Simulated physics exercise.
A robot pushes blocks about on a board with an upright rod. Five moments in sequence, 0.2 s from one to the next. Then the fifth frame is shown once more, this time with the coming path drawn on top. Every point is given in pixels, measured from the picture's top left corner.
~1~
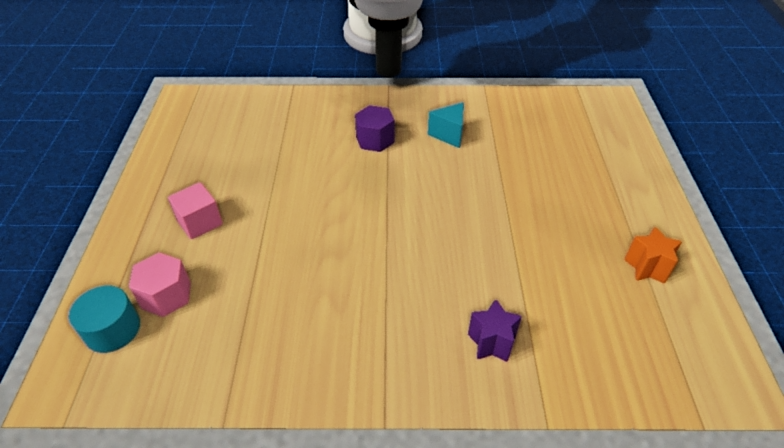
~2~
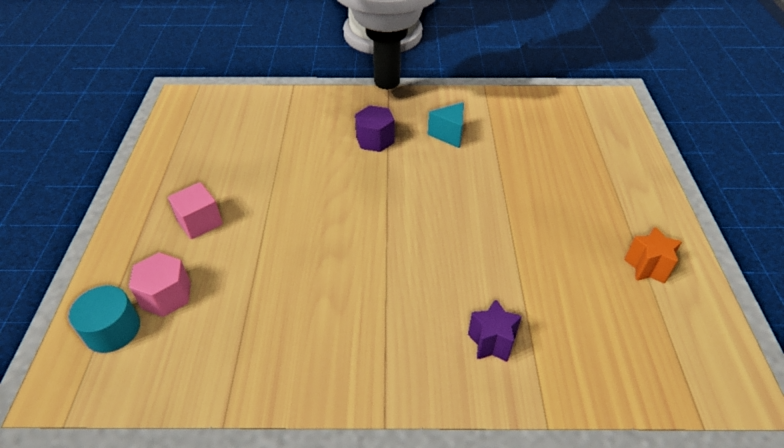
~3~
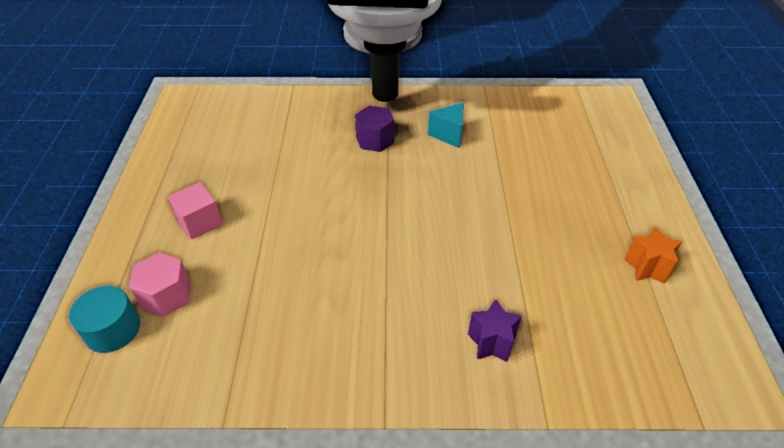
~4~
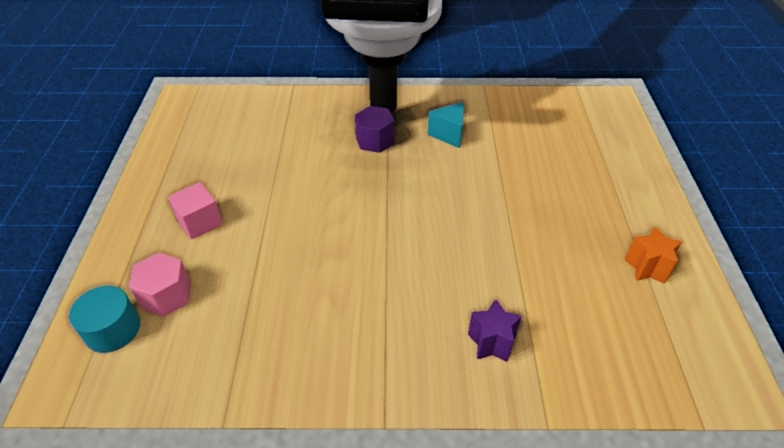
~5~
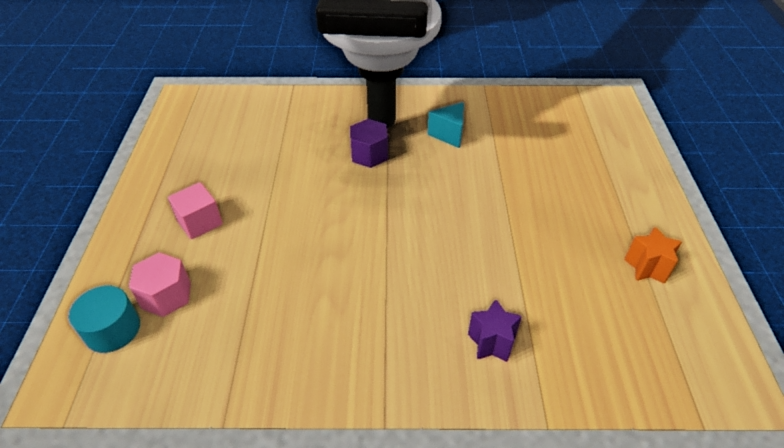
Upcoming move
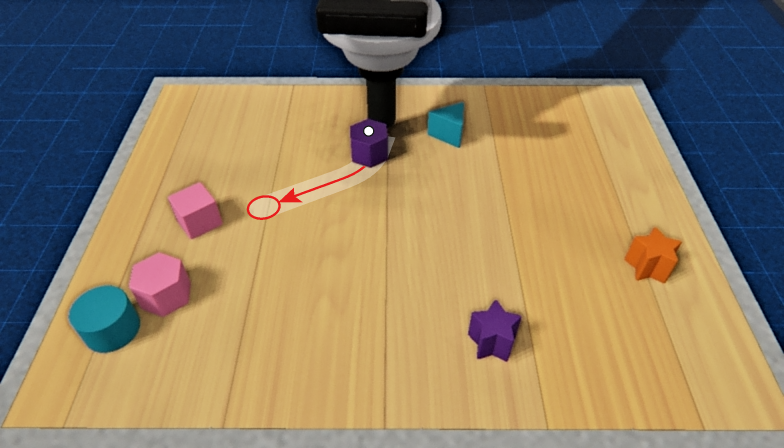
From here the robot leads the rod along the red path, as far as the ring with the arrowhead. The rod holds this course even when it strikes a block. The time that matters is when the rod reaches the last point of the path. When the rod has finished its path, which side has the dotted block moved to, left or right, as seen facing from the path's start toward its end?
It goes left.
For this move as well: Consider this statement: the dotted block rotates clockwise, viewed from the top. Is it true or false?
The statement is false.
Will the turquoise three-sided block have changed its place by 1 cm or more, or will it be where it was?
Once the rod is done, the turquoise three-sided block remains in the old spot.
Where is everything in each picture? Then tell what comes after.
In the first frame, tip of the rod at (389, 72), middles of tops, pink square block at (191, 199), purple six-sided block at (375, 117), turquoise three-sided block at (451, 112).
In the second frame, rod at (387, 84), nothing pushed.
In the third frame, rod at (385, 96), nothing pushed.
In the fourth frame, rod at (384, 108), nothing pushed.
In the fifth frame, rod at (382, 122), pink square block at (191, 199), purple six-sided block at (369, 131), turquoise three-sided block at (451, 112).
The line goes from (382, 136) via (364, 167) and (317, 188), ending at (264, 207); the dot is on the purple six-sided block.
One third of the way, rod at (363, 154); purple six-sided block at (347, 166).
Two thirds of the way, rod at (314, 175); purple six-sided block at (327, 187), turned 50° anticlockwise.
At the end, rod at (261, 194); pink square block unmoved; purple six-sided block at (327, 187), turned 55° anticlockwise; turquoise three-sided block unmoved.
